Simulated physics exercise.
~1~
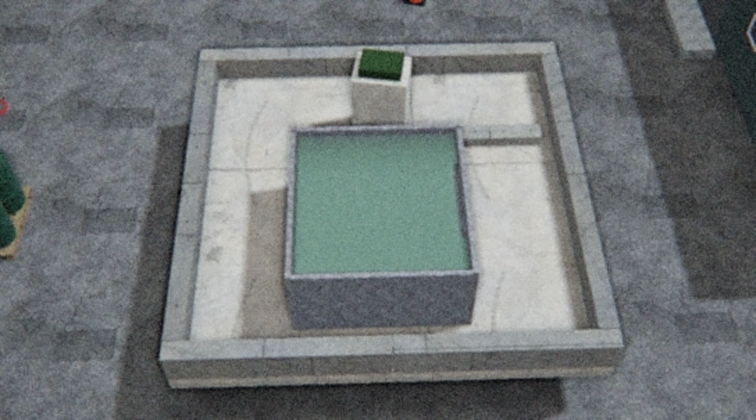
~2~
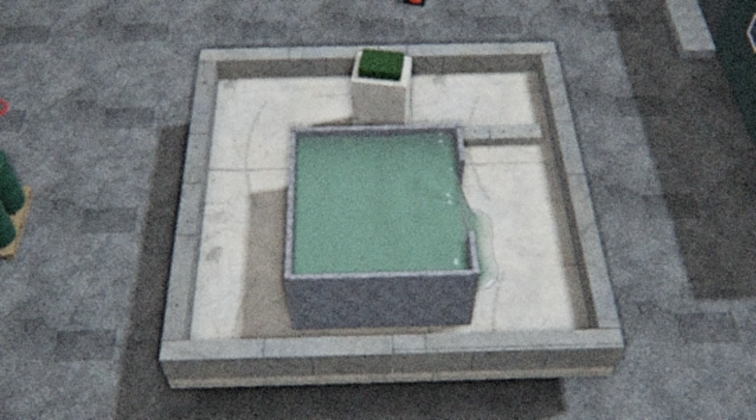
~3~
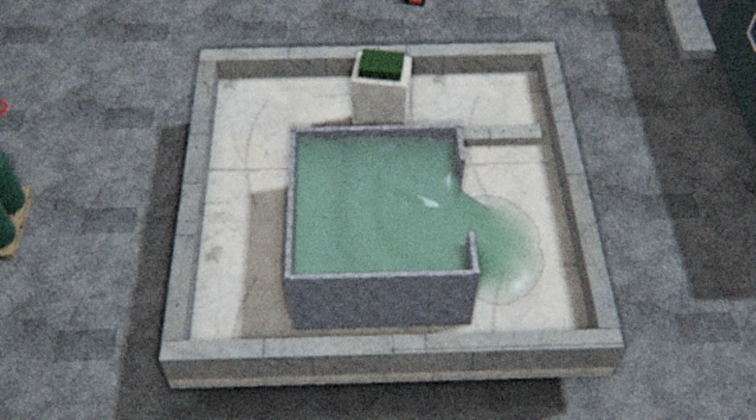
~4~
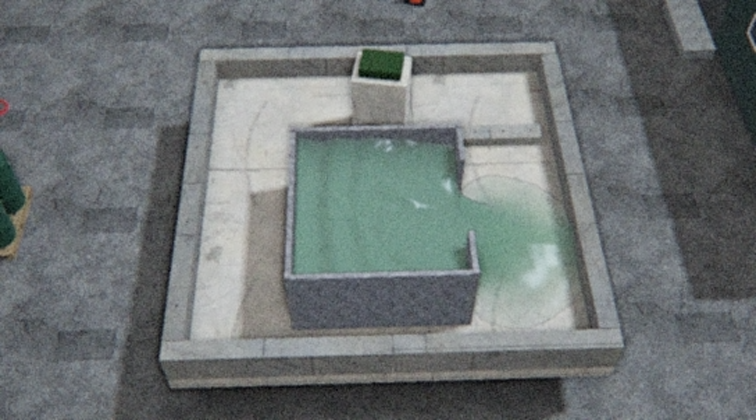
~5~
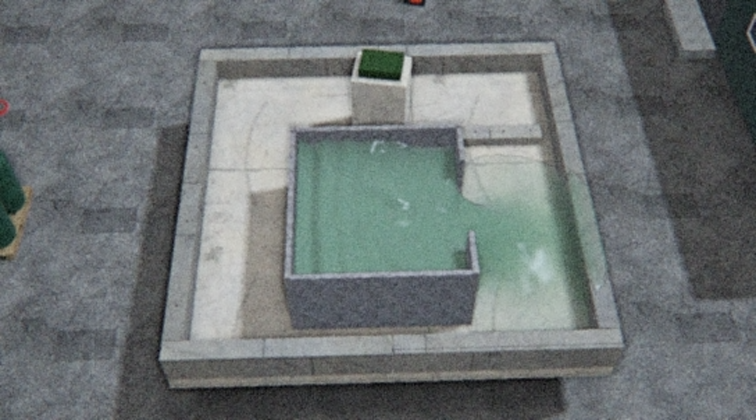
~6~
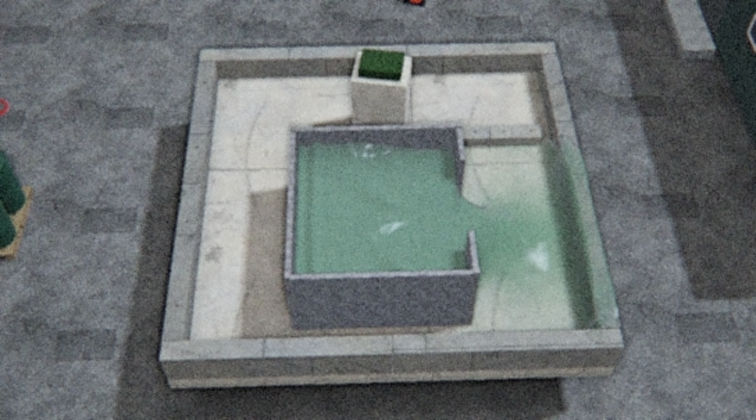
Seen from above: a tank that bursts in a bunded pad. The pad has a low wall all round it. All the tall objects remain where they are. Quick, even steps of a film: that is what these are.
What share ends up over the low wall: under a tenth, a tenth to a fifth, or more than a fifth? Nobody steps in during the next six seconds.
The part that gets over is a tenth to a fifth.
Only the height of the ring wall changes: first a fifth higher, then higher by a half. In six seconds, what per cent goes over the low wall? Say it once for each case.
8 % then 4 %.
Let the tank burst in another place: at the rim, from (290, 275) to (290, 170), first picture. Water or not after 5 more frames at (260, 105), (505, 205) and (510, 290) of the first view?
Going through them in order gives waterlogged, still bare, still bare.
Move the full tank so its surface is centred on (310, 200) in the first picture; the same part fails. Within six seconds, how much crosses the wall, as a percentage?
Close to 8 in a hundred.
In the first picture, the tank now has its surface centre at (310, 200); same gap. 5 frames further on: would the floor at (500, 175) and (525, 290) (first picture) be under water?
First spot swamped, second spot swamped.
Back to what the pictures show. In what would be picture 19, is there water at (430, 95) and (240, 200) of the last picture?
The first point is swamped, the second spared.
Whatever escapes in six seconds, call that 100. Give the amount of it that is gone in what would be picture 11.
Working it through, I arrive at 35 per cent.
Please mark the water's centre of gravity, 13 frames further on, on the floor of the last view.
I'd put it at around (429, 236).
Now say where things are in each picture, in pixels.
The first frame shows the open tank at (379, 200) is whole and still.
In the second frame, water pours out at (460, 232) and has run to a hidden place.
In the third frame, water pours out at (460, 233) and has run to (528, 223).
In the fourth frame, water pours out at (459, 234) and has run to (578, 282).
In the fifth frame, the front is at (588, 330), out from the gap at (460, 233).
In the sixth frame, water pours out at (460, 233) and has run to (549, 141).
A moment on, water covers 30 % of the floor; the low wall has let 1 % over.
Next, water covers 30 % of the floor; the low wall has let 5 % over.
Then, water covers 55 % of the floor; the low wall has let 12 % over.
Later, water covers 75 % of the floor; the low wall has let 14 % over.
In the end, water covers 80 % of the floor; the low wall has let 14 % over.
